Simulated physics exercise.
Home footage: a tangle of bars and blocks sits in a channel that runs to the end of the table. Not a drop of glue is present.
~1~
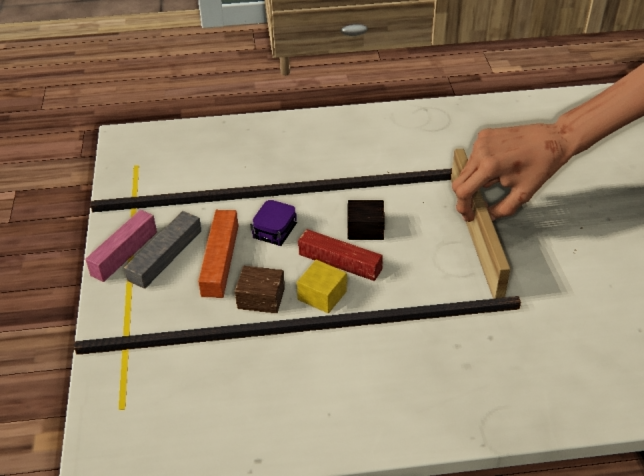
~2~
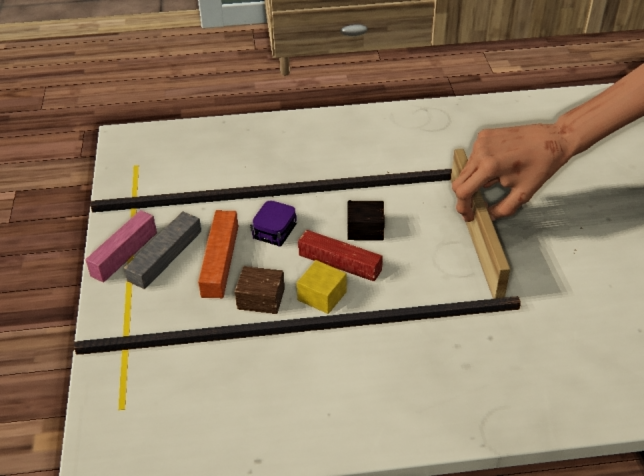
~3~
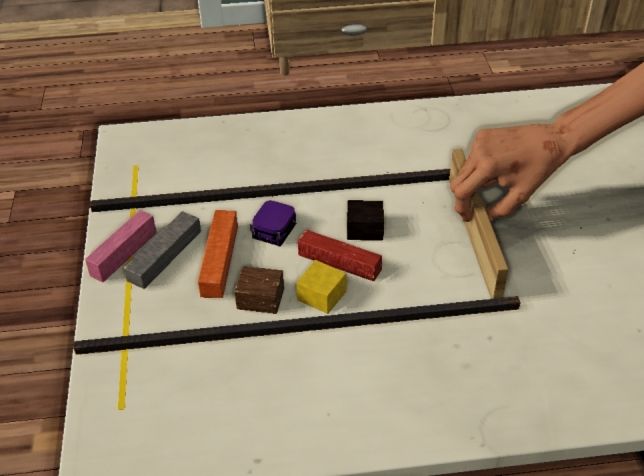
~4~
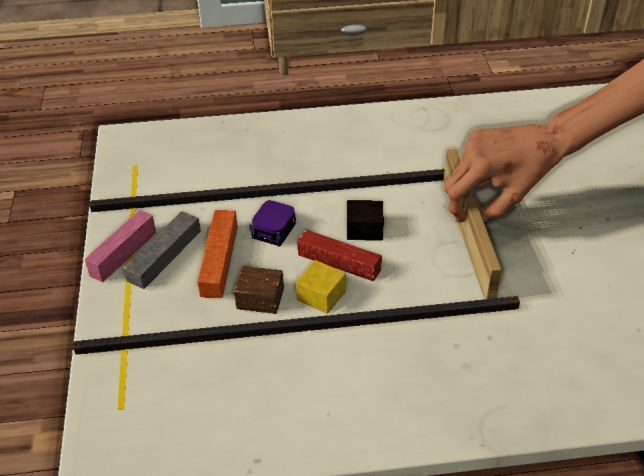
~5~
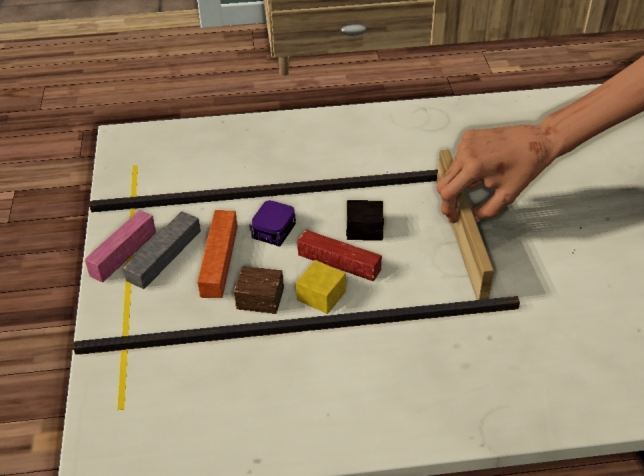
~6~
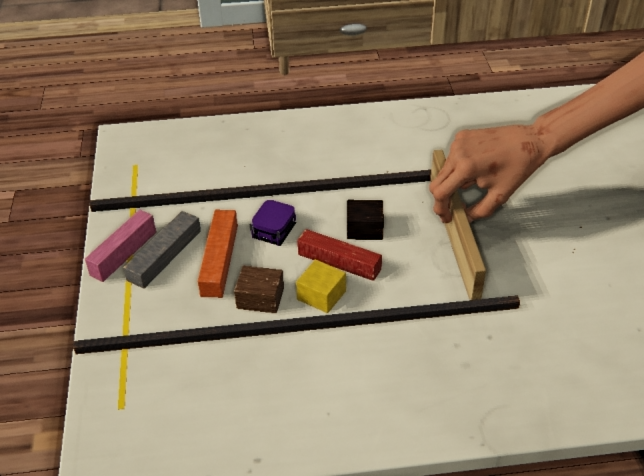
Hand sliding a wooden board slightly left between two black rails, with colourful bars and blocks lying still on a pale tabletop.
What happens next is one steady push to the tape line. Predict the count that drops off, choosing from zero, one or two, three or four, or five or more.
Count: Three or four.
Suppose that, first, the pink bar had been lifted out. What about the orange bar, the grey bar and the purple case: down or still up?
Note: Orange bar is off by the end; grey bar is off by the end; purple case is on by the end.
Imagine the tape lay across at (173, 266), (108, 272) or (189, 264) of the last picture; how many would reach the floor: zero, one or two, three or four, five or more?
Run 1 - one to two; run 2 - five or over; run 3 - one or two.
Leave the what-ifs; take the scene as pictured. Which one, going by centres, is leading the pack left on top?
It is the red bar.
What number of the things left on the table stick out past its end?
The tally is 1.
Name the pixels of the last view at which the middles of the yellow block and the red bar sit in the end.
The one named first is at (105, 321), the next at (95, 279).
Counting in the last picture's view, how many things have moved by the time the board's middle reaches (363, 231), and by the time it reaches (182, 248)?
It comes to 2 for the first spot, 8 for the other.
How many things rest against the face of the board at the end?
Total: 4.
A little later, none off yet; pink bar at rest near (122, 245); grey bar at rest near (164, 249); orange bar at rest near (219, 252).
Next, none off yet; pink bar moving near (116, 243); grey bar shifted a little near (139, 245); orange bar shifted a little near (158, 251).
When it is over, the number that fall off is three or four; down, brown block, orange bar, grey bar and pink bar.
